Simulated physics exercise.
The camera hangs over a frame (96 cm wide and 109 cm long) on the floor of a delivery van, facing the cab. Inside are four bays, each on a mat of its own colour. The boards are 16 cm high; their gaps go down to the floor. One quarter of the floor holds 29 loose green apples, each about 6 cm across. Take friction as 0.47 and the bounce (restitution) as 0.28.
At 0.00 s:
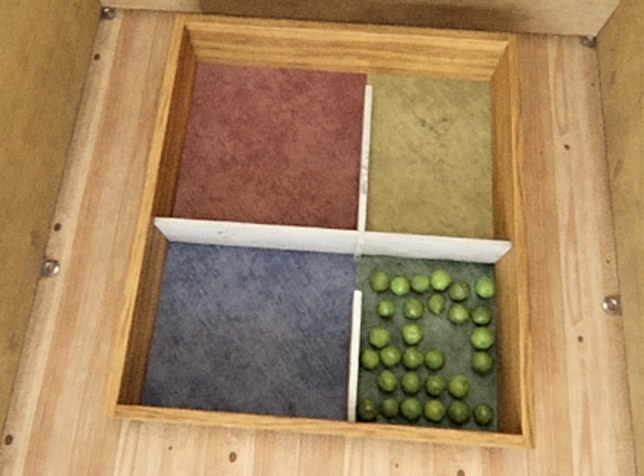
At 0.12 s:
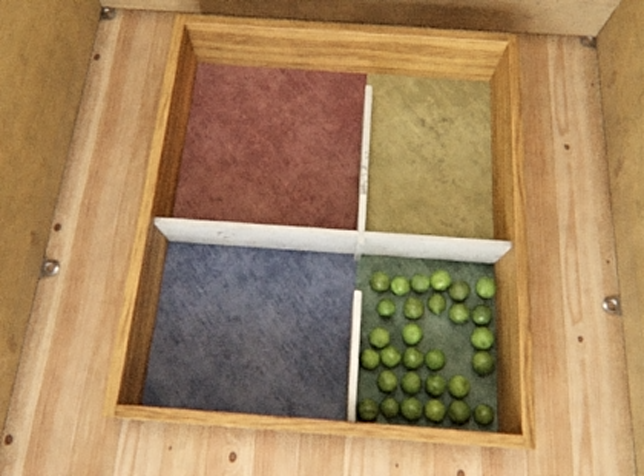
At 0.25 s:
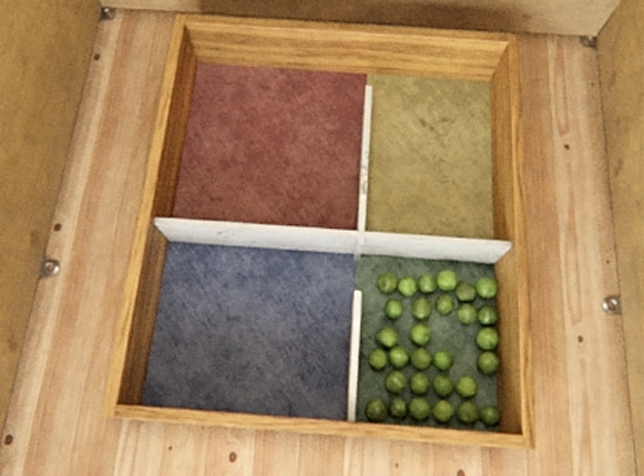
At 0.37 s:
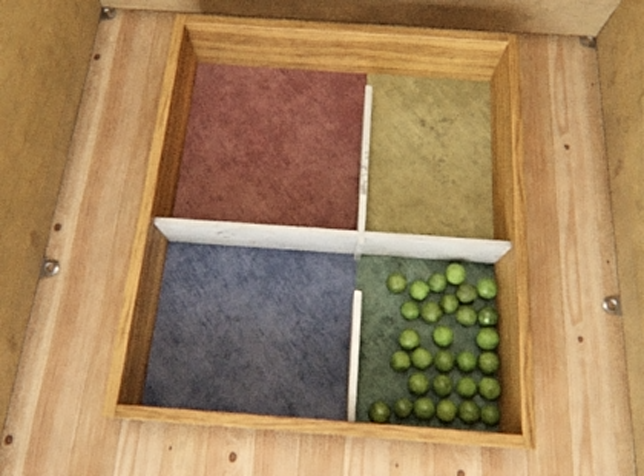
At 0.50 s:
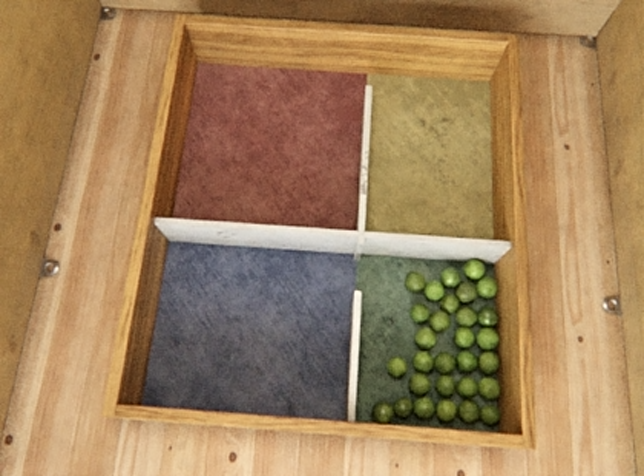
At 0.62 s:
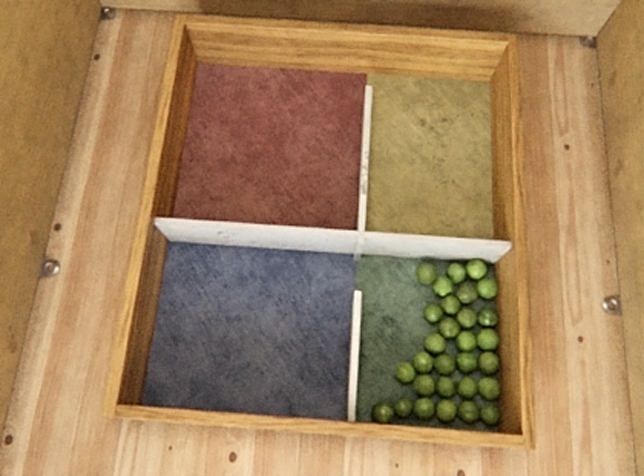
On a wooden floor, loose green apples in the green bay of a divided frame rolling right and bunching against its side.
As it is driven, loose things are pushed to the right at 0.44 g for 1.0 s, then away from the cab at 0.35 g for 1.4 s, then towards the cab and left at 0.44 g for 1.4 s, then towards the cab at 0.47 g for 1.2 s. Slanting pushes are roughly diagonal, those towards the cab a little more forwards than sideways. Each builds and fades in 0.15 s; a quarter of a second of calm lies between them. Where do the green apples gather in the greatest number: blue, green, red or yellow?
It is the green one.
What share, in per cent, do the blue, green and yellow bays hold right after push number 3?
By then: Blue 20, green 80, yellow 0 per cent.
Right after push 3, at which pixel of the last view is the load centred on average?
Around (384, 301).
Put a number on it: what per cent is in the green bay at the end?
About 70 per cent.
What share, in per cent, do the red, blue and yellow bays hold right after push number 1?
By then: Red 0, blue 0, yellow 0 per cent.
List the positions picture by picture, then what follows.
The first frame shows middle of the blue mat (253, 327); middle of the green mat (426, 340); middle of the red mat (272, 150); middle of the yellow mat (429, 161); 29 in the green bay; the apple farthest behind, in the direction of the first push, is at (370, 359).
In the second frame, 29 in the green bay; the apple farthest behind, in the direction of the first push, is at (370, 359).
In the third frame, 29 in the green bay; the apple farthest behind, in the direction of the first push, is at (378, 360).
In the fourth frame, 29 in the green bay; the apple farthest behind, in the direction of the first push, is at (380, 412).
In the fifth frame, 29 in the green bay; the apple farthest behind, in the direction of the first push, is at (383, 413).
In the sixth frame, 29 in the green bay; the apple farthest behind, in the direction of the first push, is at (383, 413).
After push 1 (1.24 s), 29 in the green bay.
After push 2 (2.89 s), 29 in the green bay.
After push 3 (4.54 s), 5 in the blue bay and 24 in the green bay.
After push 4 (5.99 s), 8 in the blue bay and 21 in the green bay.
Final count (at 6.32 s), 8 in the blue bay and 21 in the green bay.
